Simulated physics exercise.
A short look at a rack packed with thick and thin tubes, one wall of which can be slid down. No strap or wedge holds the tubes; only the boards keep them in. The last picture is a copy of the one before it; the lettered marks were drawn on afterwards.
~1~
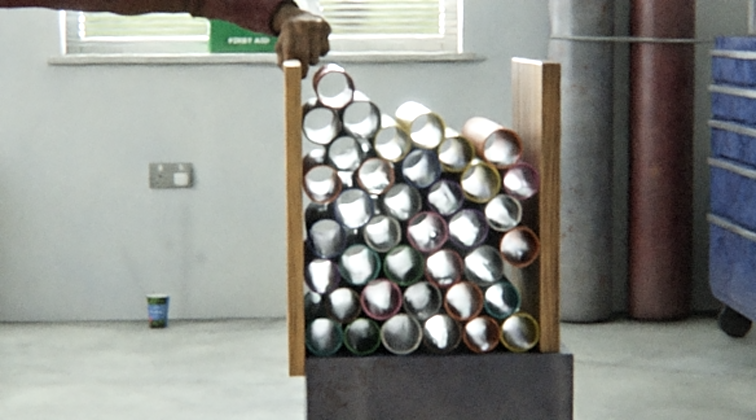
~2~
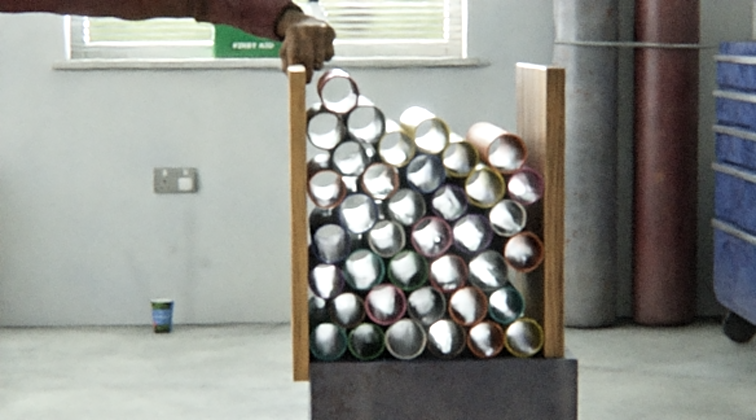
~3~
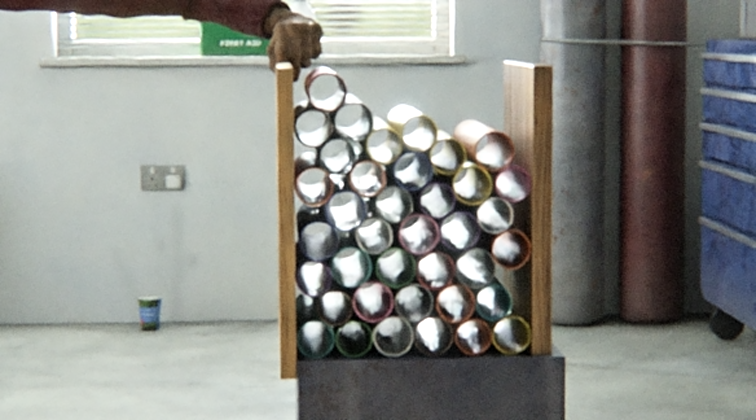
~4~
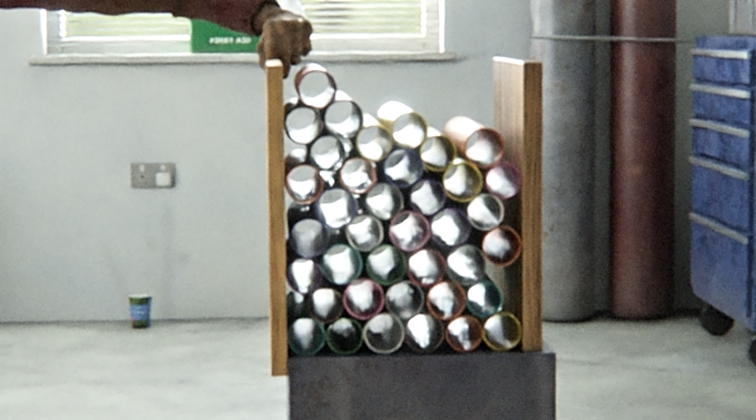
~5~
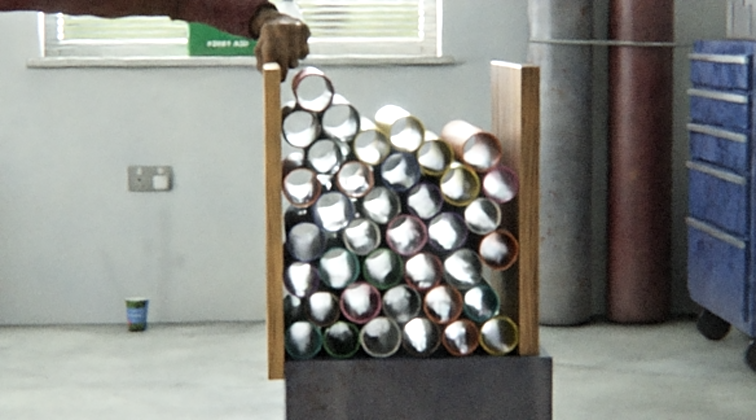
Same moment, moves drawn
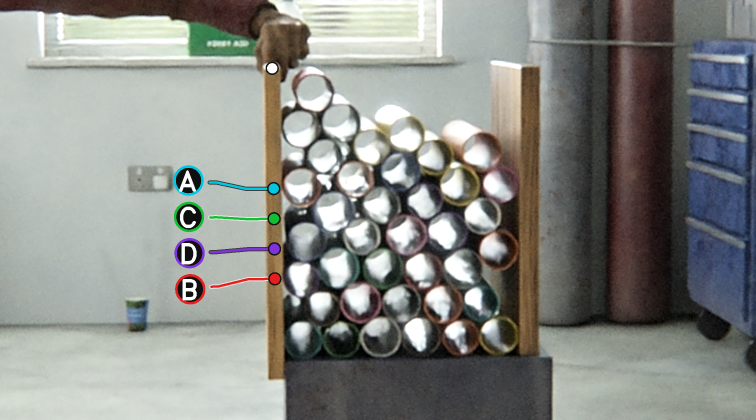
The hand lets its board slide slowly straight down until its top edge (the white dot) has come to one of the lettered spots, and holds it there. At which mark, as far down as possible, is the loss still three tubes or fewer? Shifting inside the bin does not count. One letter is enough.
No lower than C.
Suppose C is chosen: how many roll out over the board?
At C the number is two.
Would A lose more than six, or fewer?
At A, fewer than six.
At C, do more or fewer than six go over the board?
At C, fewer than six.
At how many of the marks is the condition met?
Two of the four.
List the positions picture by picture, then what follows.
In the first picture, side board (294, 207); a turquoise tube (324, 336); a yellow tube (519, 332).
In the second picture, a yellow tube (524, 337); a turquoise tube (364, 270).
In the third picture, a red tube (436, 270); an orange tube (314, 187).
In the fourth picture, a purple tube (428, 196); a yellow tube (374, 143).
In the fifth picture, a yellow tube (407, 133); side board (273, 210); a turquoise tube (303, 340).
On the marked copy, A at (274, 188); B at (275, 279); C at (274, 219); D at (274, 249); the white dot at (272, 68).
Following C. Soon after the start, top of the board (282, 134).
Later, top of the board (283, 209).
In the end, top of the board (283, 218), two out over the board.
As for the rest, A one out over the board; B more than three out over the board; D more than three out over the board.
